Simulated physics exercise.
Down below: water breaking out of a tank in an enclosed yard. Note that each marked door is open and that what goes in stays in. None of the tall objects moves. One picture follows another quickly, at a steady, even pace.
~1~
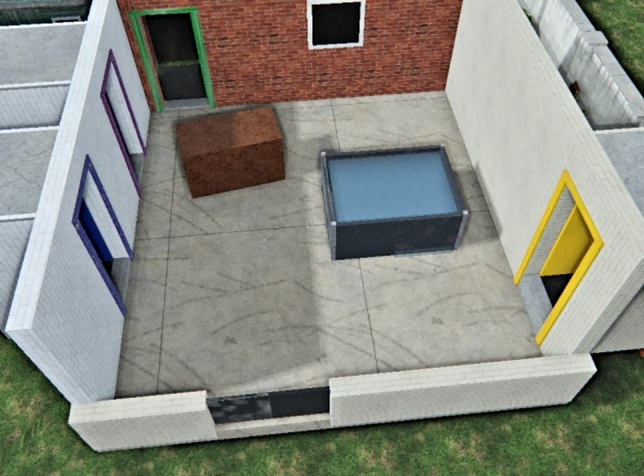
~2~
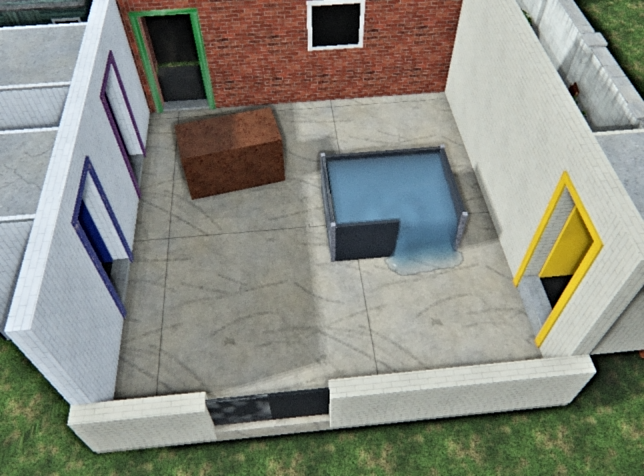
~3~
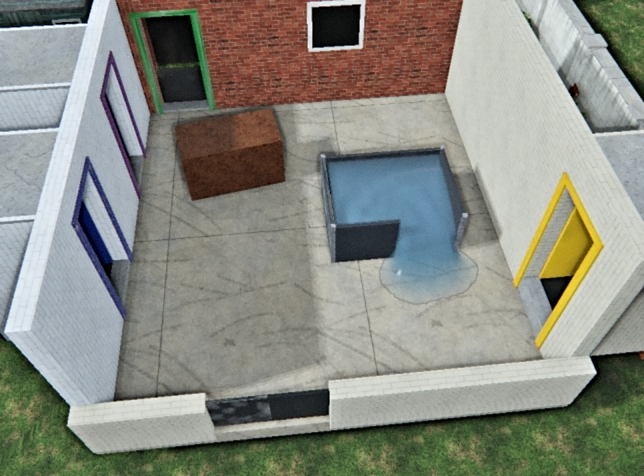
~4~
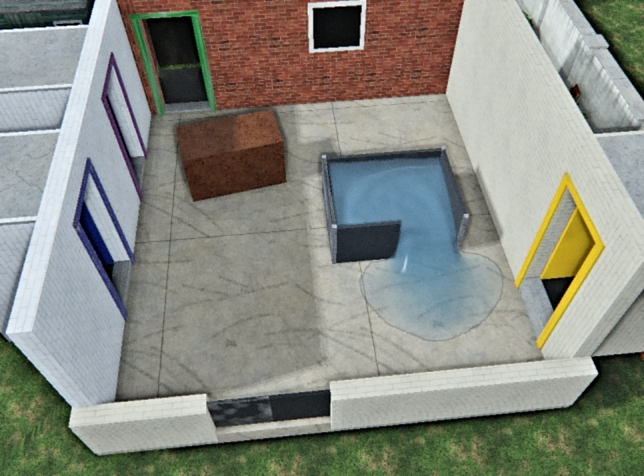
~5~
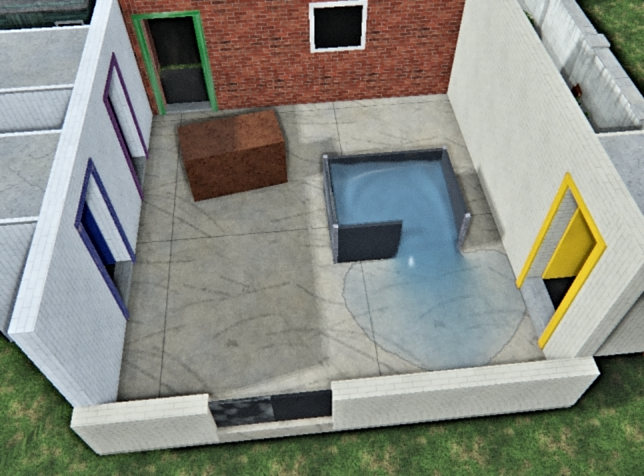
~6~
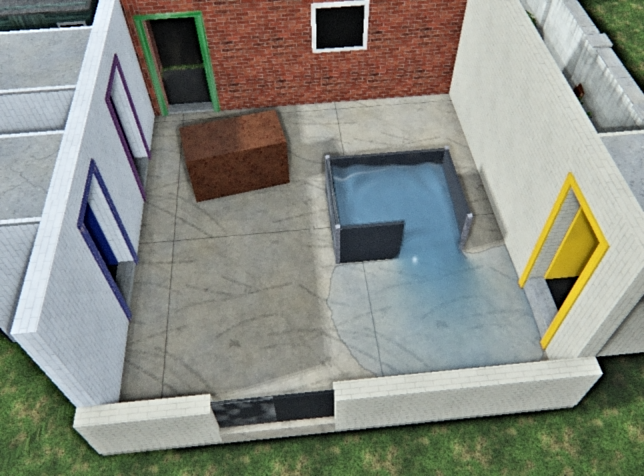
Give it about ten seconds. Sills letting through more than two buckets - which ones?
Sill by sill: Blue door: Not more than two; purple door: Not more than two; green door: More than two; yellow door: Not more than two.
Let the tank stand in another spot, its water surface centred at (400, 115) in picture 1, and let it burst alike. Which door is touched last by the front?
Observation: The green door.
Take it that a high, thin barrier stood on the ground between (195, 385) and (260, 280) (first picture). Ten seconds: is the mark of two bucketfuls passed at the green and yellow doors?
Then the green door falls short, and the yellow door falls short.
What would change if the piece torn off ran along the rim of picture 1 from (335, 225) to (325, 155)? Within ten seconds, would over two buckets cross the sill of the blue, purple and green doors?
Door by door - blue tops the limit, purple doesn't reach it, green tops the limit.
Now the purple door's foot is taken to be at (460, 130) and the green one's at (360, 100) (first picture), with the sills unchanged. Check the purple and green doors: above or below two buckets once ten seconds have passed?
Here the purple door stays within the limit while the green door stays within the limit.
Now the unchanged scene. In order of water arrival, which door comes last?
Result: The one in green.
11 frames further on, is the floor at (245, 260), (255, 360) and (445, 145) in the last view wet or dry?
As listed, the points end up high and dry, soaked and high and dry.
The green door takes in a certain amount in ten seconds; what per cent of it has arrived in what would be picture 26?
Approximately 0 per cent.
A moment on, water covers 20 % of the floor; the blue door not reached, the purple door not reached, the green door not reached, the yellow door wet at the sill, nothing in.
Next, water covers 25 % of the floor; the blue door not reached, the purple door not reached, the green door not reached, the yellow door under two buckets in.
Then, water covers 45 % of the floor; the blue door wet at the sill, nothing in, the purple door not reached, the green door not reached, the yellow door under two buckets in.
Later, water covers 70 % of the floor; the blue door under two buckets in, the purple door wet at the sill, nothing in, the green door under two buckets in, the yellow door under two buckets in.
In the end, water covers 95 % of the floor; the blue door under two buckets in, the purple door under two buckets in, the green door far over two buckets in, the yellow door under two buckets in.
